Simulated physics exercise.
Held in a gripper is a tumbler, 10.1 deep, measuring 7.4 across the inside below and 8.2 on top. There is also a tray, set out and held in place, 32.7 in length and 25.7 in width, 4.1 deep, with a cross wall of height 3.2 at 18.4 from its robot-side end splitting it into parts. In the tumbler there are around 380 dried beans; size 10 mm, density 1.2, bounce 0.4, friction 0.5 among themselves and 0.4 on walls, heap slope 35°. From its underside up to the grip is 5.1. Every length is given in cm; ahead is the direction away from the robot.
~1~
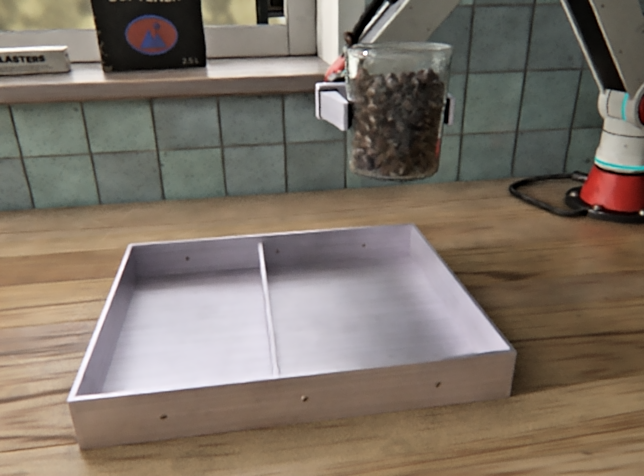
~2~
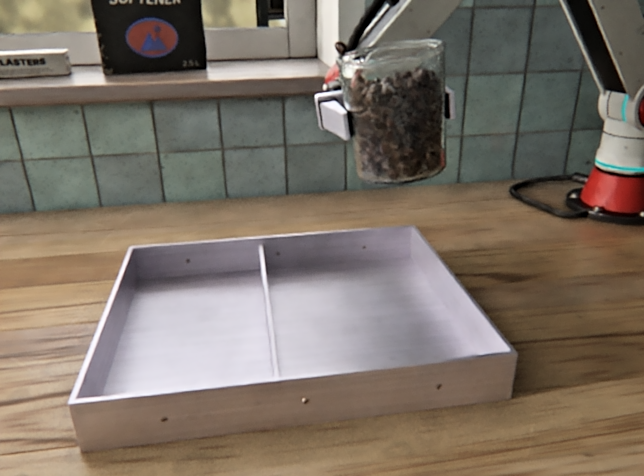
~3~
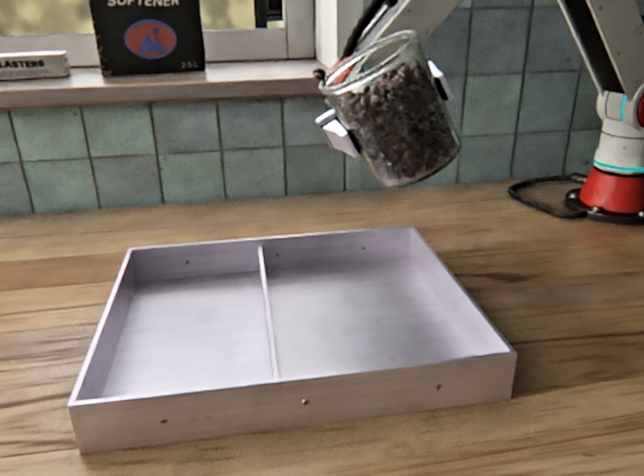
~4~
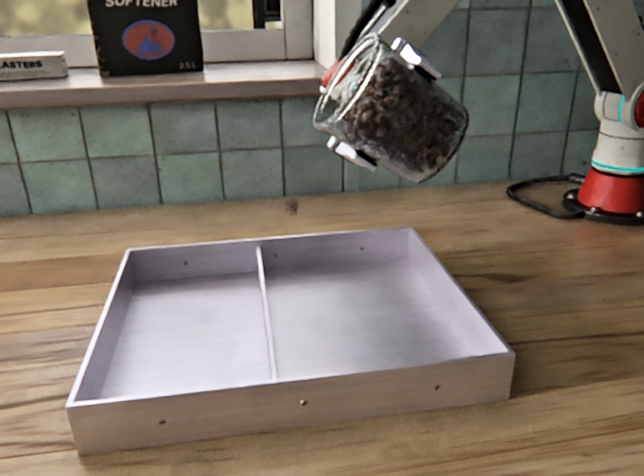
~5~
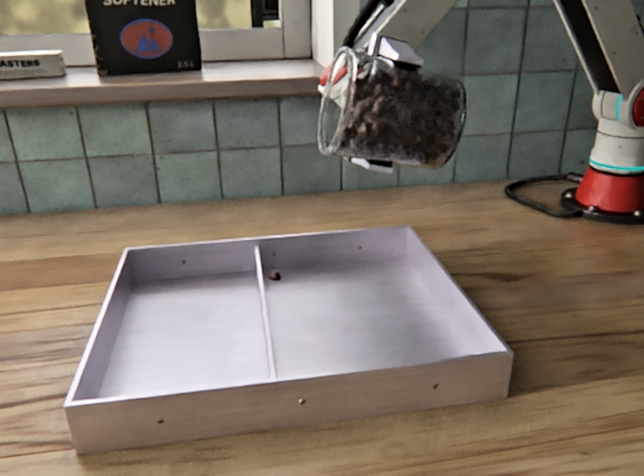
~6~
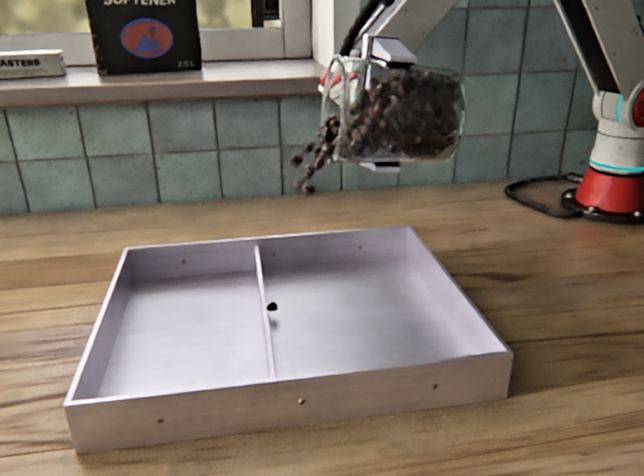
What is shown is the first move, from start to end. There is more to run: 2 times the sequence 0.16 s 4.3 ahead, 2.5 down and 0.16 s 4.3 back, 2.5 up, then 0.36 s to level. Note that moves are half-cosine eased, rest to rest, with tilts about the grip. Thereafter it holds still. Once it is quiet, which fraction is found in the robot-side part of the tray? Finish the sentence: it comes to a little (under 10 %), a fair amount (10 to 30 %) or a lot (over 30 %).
It comes to a fair amount.
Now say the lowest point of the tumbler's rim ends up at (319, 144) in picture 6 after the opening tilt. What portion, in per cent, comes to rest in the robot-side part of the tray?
Somewhere around 10 %.
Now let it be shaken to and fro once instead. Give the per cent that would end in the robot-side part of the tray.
My guess is near 15 per cent.
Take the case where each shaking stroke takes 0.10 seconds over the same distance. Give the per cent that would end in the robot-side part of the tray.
That would give around 15 per cent.
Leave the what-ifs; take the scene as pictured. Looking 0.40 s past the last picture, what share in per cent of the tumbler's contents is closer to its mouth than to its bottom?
My estimate is near 40 per cent.
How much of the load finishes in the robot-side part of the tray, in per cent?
Estimate: Roughly 20 %.
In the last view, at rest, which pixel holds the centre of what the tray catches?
Near pixel (277, 323).
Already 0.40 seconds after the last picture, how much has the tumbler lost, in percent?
About 20 per cent.
Then, 0.40 s after the last picture, tilted 84° forward, highest piece 22 above the table; 291 in the tumbler, 36 in the robot-side part, 36 in the far-side part, 12 in flight or on a rim.
Then, 0.80 s after the last picture, tilted 49° forward, highest piece 22 above the table; 227 in the tumbler, 82 in the robot-side part, 64 in the far-side part, 2 in flight or on a rim.
Then, 1.20 s after the last picture, level, highest piece 24 above the table; 227 in the tumbler, 84 in the robot-side part, 64 in the far-side part.
Then, 2.25 s after the last picture, level, highest piece 24 above the table; 227 in the tumbler, 84 in the robot-side part, 64 in the far-side part.
Final count, 227 in the tumbler, 84 in the robot-side part, 64 in the far-side part. That is 22 % in the robot-side part of the tray.
